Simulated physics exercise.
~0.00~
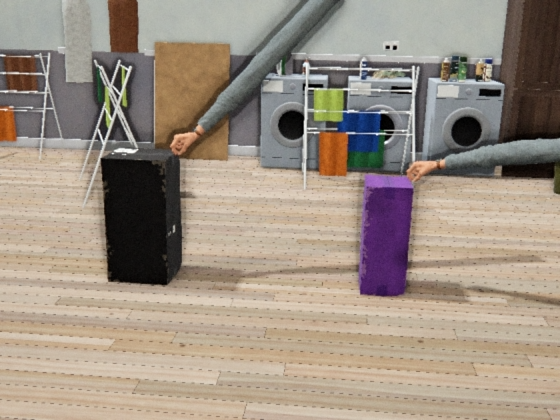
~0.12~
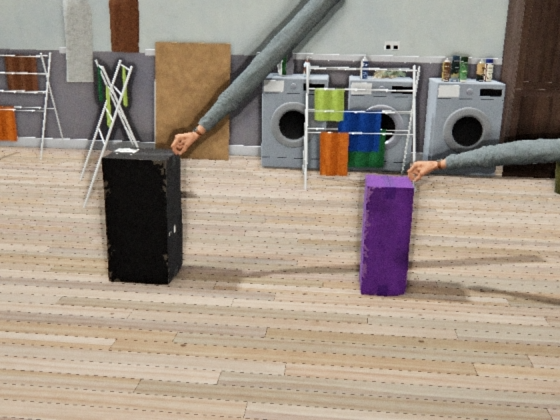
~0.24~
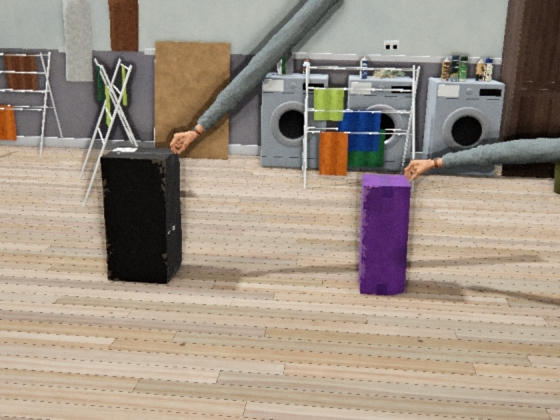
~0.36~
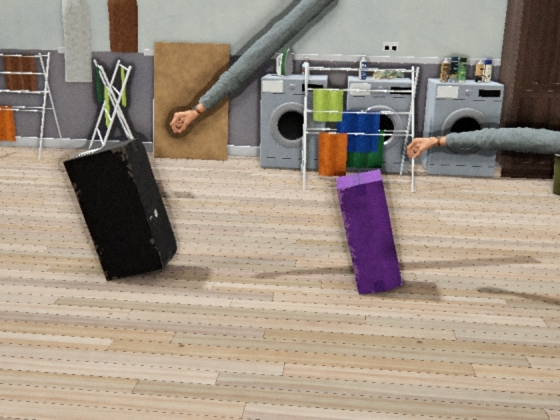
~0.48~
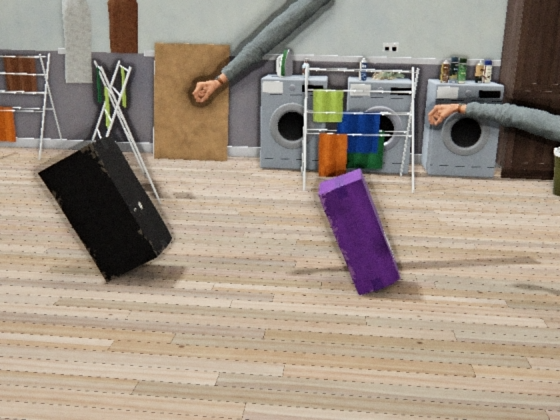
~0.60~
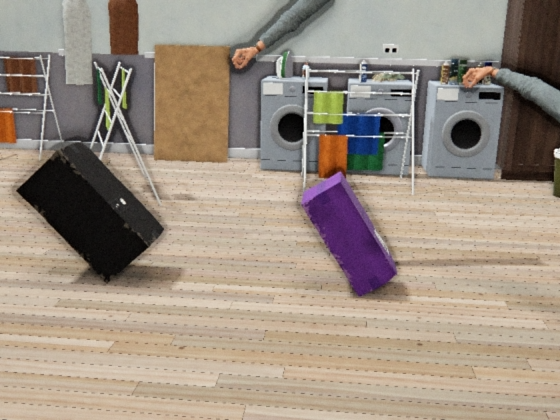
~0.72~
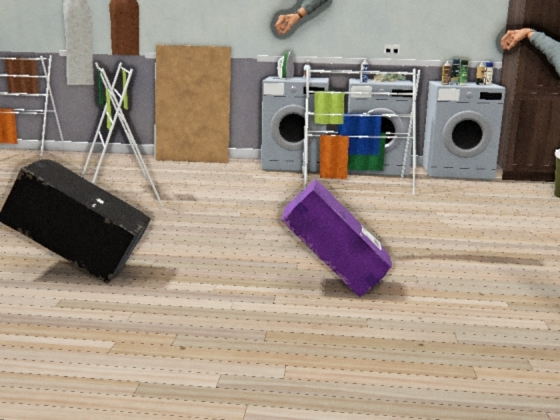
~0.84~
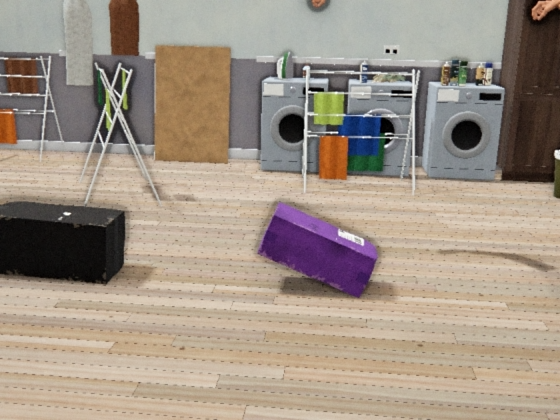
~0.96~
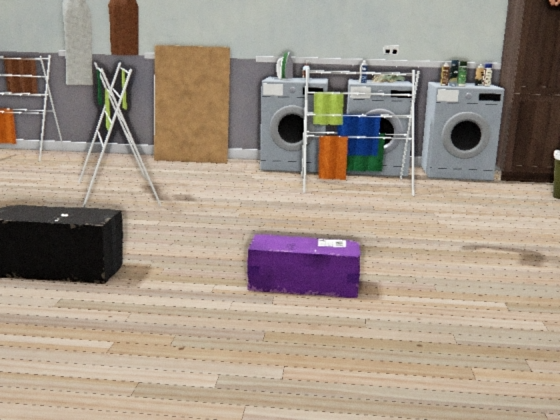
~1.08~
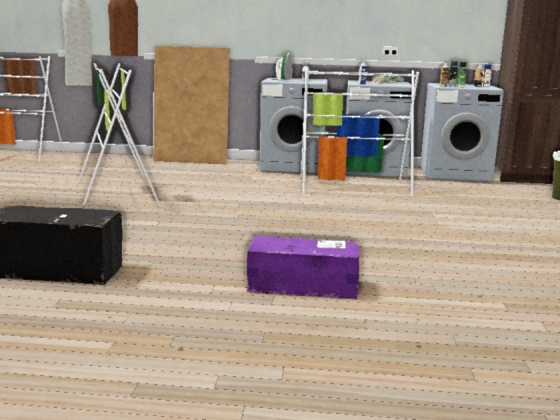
In a laundry room, two hands releasing a black box and a purple box, both tipping left and landing on their sides.
